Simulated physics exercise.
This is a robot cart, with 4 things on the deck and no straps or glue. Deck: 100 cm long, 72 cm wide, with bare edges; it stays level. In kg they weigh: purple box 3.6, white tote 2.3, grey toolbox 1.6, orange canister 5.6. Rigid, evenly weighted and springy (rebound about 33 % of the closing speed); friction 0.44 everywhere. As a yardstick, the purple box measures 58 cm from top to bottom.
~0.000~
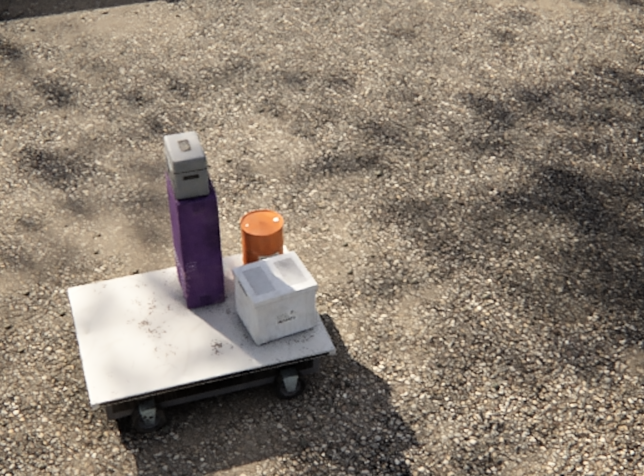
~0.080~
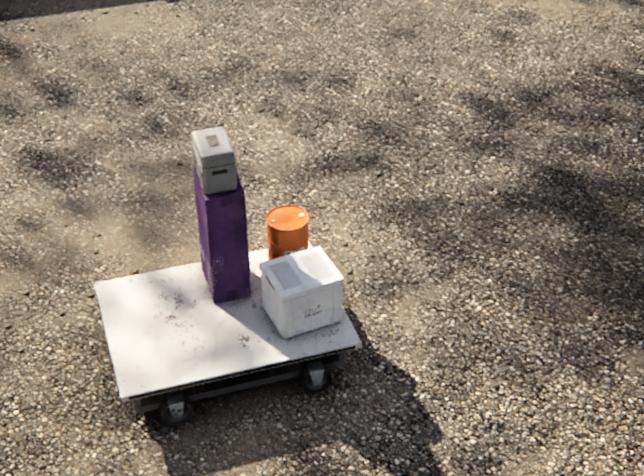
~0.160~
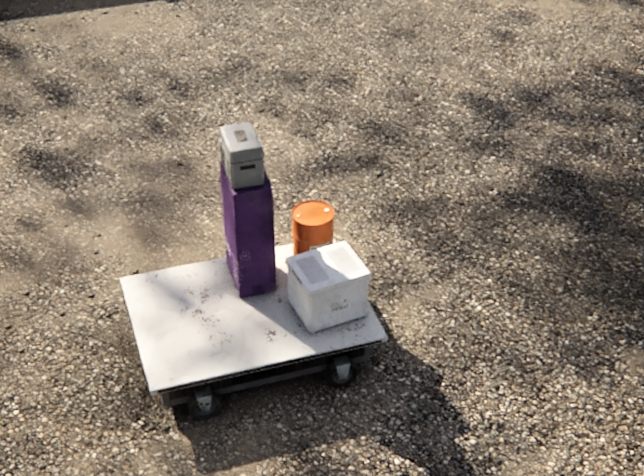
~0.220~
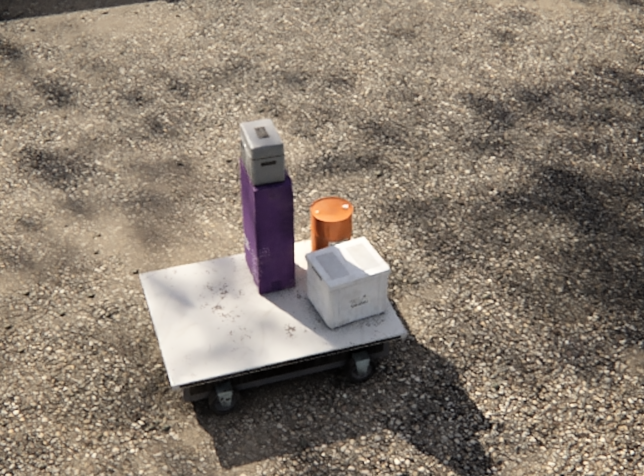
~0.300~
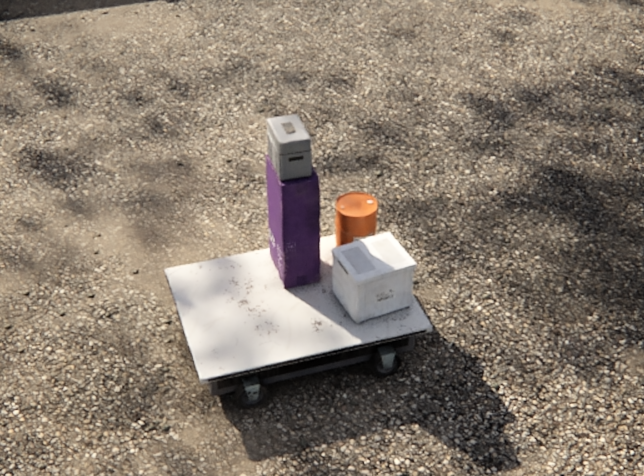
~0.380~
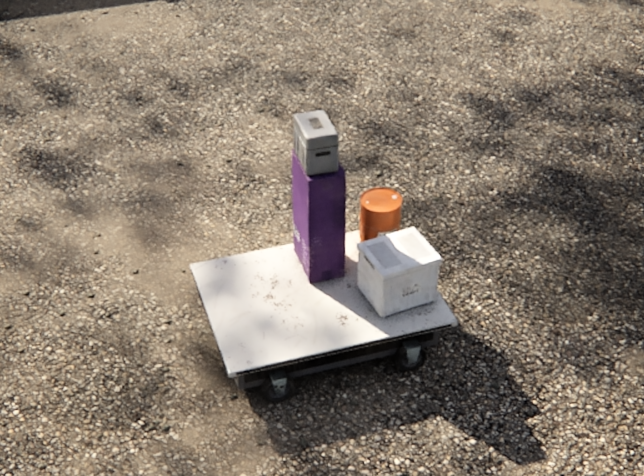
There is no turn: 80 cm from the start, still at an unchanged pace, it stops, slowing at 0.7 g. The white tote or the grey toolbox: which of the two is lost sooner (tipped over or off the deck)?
It is the latter, the grey toolbox.
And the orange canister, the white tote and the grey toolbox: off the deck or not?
The orange canister is still on the deck; the white tote is still on the deck; the grey toolbox ends off the deck.
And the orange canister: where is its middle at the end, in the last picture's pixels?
At about (474, 207).
By 0.78 s, 96 cm covered, stopped; grey toolbox tilted 16° near (440, 121); white tote 7 cm from its spot near (492, 253); purple box tilted 16°.
By 0.98 s, 96 cm covered, stopped; grey toolbox now off the deck; white tote 10 cm from its spot near (497, 252); purple box tilted 34°.
By 1.38 s, 96 cm covered, stopped; white tote 10 cm from its spot near (497, 252); purple box tilted 32°; orange canister 9 cm from its spot.
When it is over (1.6 s), off the deck, grey toolbox; not toppled but over 10 cm from the start, purple box; the other 2 within 10 cm of the start. End places, in pixels of the last picture, white tote near (497, 252). White tote was never lost; grey toolbox went at 0.94 s.
